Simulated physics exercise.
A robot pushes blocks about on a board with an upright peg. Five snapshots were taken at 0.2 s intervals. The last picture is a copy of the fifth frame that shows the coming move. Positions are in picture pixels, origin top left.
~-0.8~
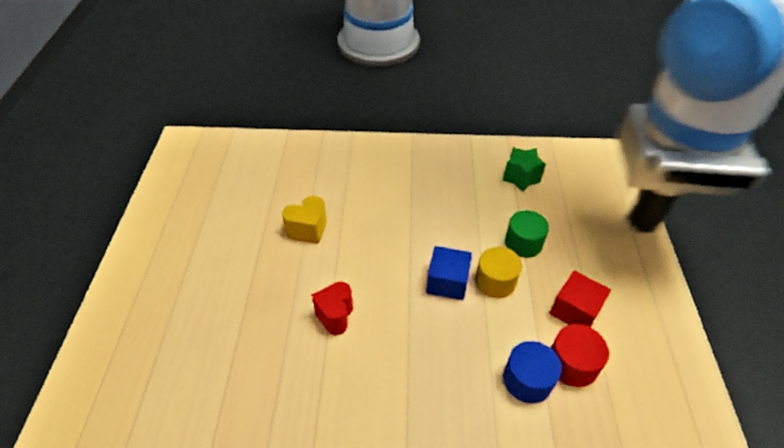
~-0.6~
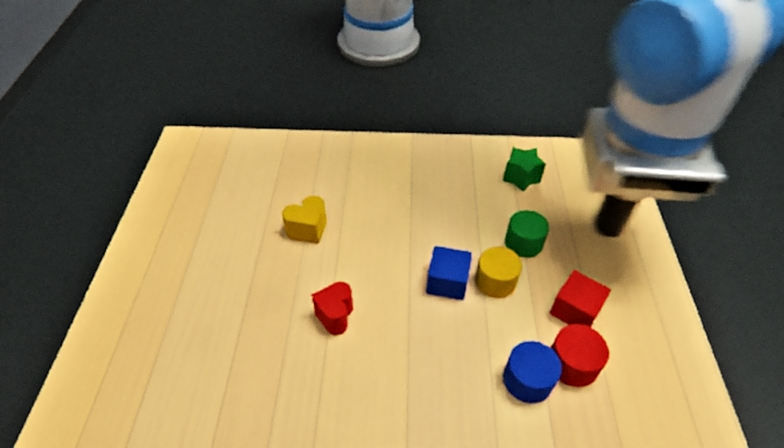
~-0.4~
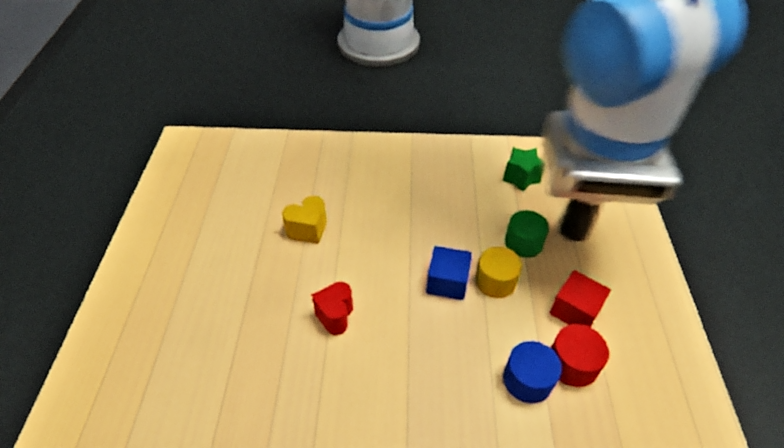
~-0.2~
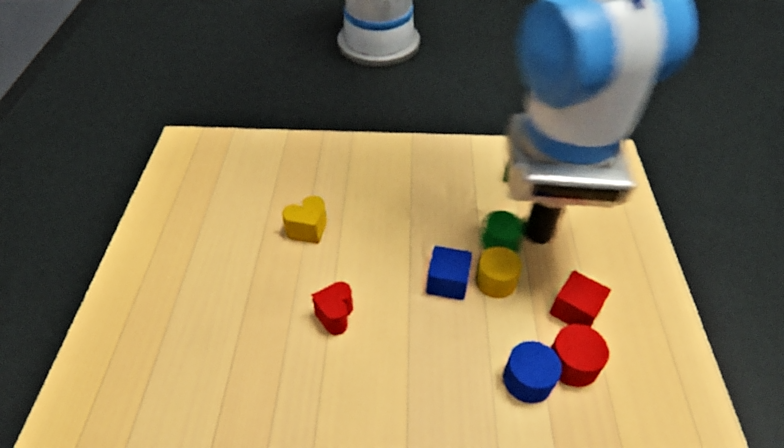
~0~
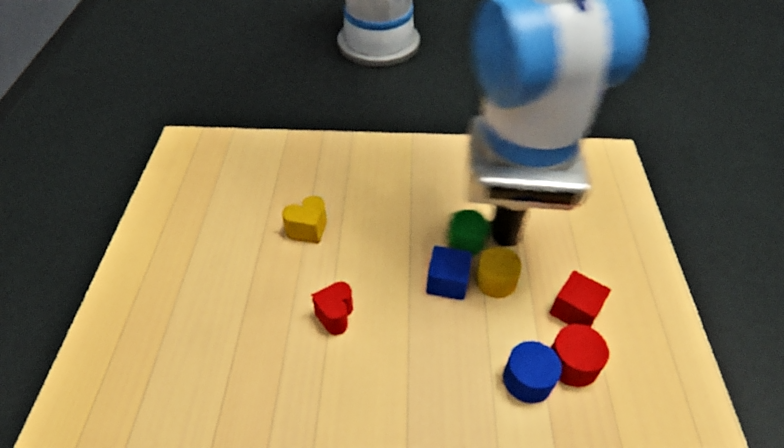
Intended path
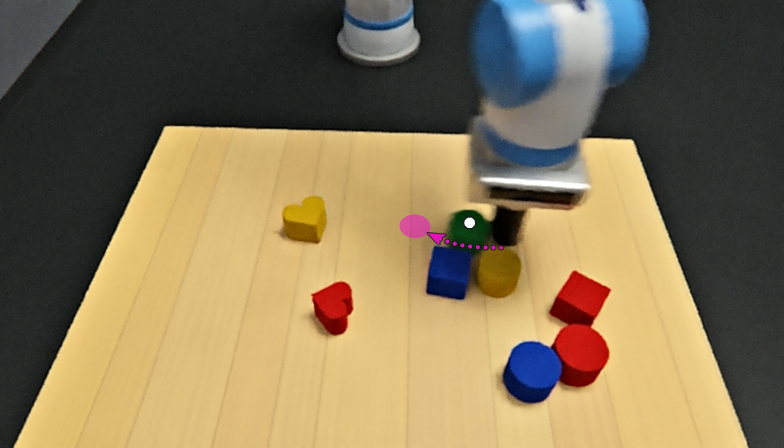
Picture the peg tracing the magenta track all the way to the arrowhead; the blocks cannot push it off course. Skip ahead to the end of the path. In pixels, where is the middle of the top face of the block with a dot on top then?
When the path ends, it will be at (381, 202).
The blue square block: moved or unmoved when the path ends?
It holds its position.
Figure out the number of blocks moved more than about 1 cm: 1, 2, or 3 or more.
The result: One block.
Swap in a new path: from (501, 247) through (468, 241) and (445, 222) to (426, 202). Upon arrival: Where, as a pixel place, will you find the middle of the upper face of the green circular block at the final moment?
The middle of its upper face should be somewhere near (409, 207).
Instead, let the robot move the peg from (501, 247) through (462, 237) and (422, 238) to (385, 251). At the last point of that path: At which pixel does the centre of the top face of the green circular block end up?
Near (357, 215).
The drawn path runs from (501, 247) through (470, 247) and (441, 239) to (415, 226); the dot is on the green circular block.
The first path, step by step. One third of the way, peg at (471, 234); green circular block at (437, 219).
Two thirds of the way, peg at (441, 226); green circular block at (408, 211).
At the end, peg at (416, 213); blue square block not moved; green circular block at (381, 202); yellow circular block not moved.
